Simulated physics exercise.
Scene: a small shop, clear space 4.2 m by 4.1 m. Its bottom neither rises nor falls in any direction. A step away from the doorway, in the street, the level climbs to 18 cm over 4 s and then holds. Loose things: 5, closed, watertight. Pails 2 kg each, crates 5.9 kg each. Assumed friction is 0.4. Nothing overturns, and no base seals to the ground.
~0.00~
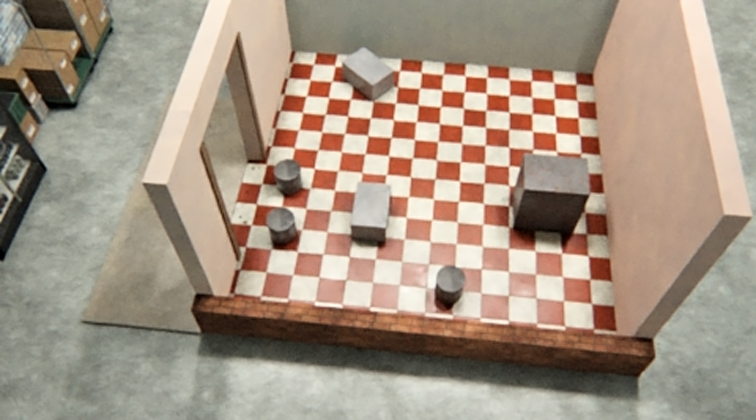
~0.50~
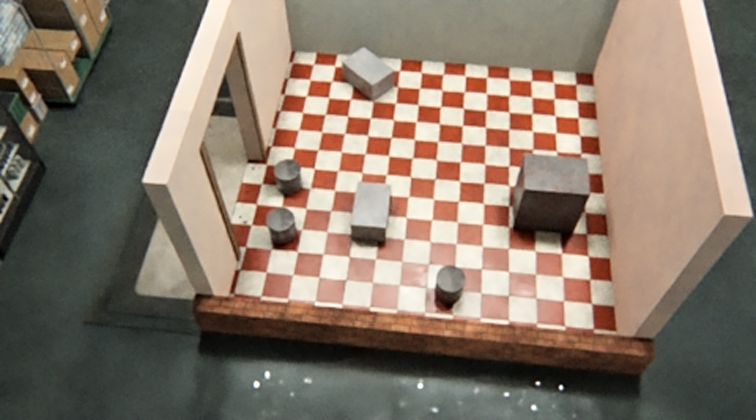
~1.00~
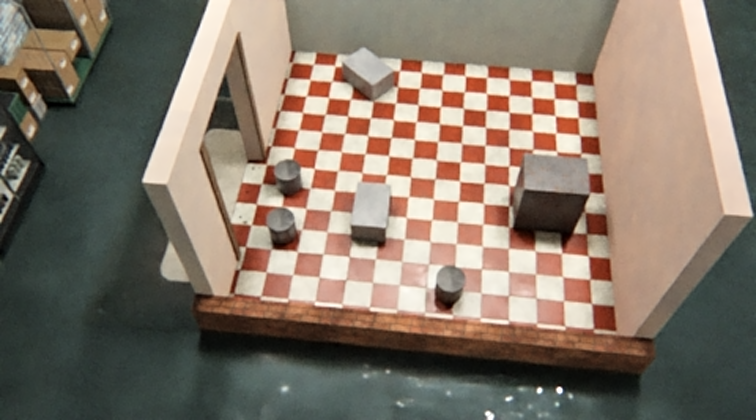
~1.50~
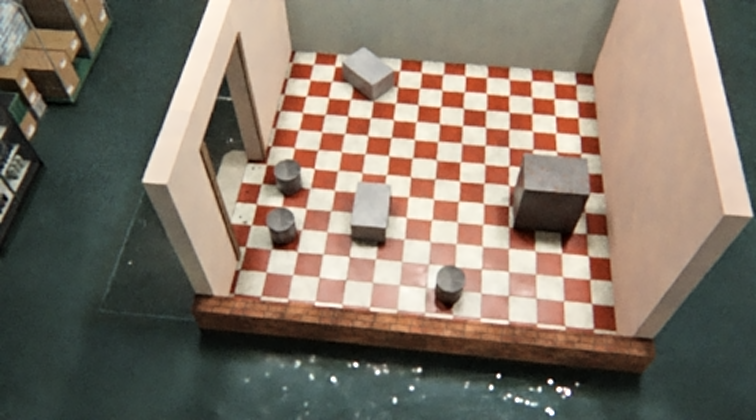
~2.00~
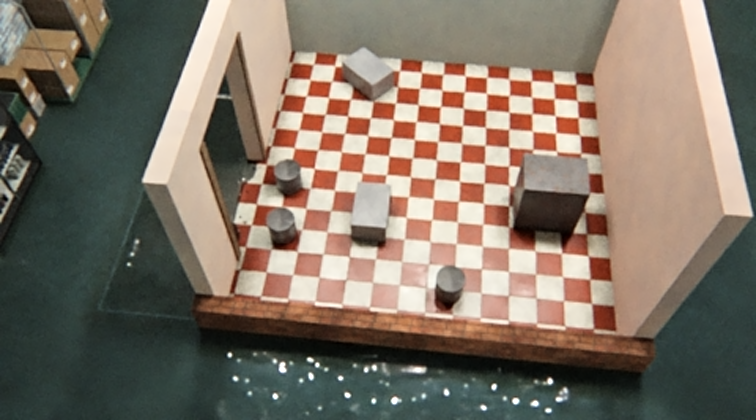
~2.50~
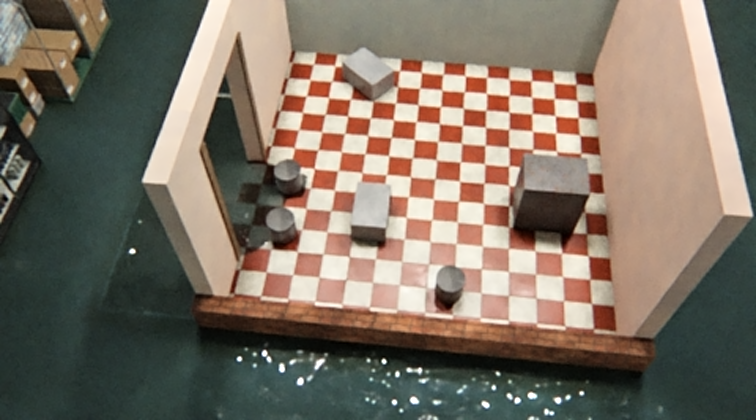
The clip shows a small room with a red-and-white checkered floor holding grey blocks and cylinders, none of which move, as dark water spreads over the ground outside, covers the ramp, and enters through the left doorway.
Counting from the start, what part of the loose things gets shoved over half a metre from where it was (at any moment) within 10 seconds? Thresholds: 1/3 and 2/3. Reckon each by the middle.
2/3 or more.
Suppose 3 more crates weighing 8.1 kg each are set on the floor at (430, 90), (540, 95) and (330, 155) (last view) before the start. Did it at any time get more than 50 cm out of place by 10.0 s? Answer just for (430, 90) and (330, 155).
Taking them in order, the first is within that distance and the second is beyond that distance.
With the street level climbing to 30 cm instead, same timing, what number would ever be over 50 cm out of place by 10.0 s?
With that change, 5 of them.
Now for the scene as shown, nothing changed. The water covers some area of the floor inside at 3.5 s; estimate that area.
Flooded: Near 2.0 m2.
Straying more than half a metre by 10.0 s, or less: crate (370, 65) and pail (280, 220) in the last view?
Smaller; bigger.
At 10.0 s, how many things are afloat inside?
Then: 4.
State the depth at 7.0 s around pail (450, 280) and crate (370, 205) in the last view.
I'd put it at 12 cm and 4 cm respectively.
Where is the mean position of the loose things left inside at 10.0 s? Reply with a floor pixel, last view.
Around (519, 197).
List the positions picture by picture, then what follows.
In the first frame, a pail at (280, 219), on the bottom; a crate at (368, 66), on the bottom; water covers 0.0 m2; 0 of 5 have shifted.
In the second frame, a pail at (280, 219) rests on the ground; a crate at (368, 66) rests on the ground; 0.0 m2 under water; 0 of 5 have shifted.
In the third frame, a pail at (280, 219) rests on the ground; a crate at (368, 66), on the bottom; water covers 0.0 m2; 0 of 5 have shifted.
In the fourth frame, a pail at (280, 219) rests on the ground; a crate at (368, 66), on the bottom; water covers 0.0 m2; 0 of 5 have shifted.
In the fifth frame, a pail at (280, 219) rests on the ground; a crate at (368, 66), on the bottom; water covers 0.0 m2; 0 of 5 have shifted.
In the sixth frame, a pail at (280, 219) rests on the ground; a crate at (368, 66) rests on the ground; 0.4 m2 under water; 0 of 5 have shifted.
After 3.5 s 0 of 5 are over 50 cm from their spots; 0 afloat.
After 4.5 s 2 of 5 are over 50 cm from their spots; 0 afloat.
After 7.0 s 4 of 5 are over 50 cm from their spots; 3 afloat.
After 10.0 s 4 of 5 are over 50 cm from their spots, and 4 have been at some point; 4 afloat.
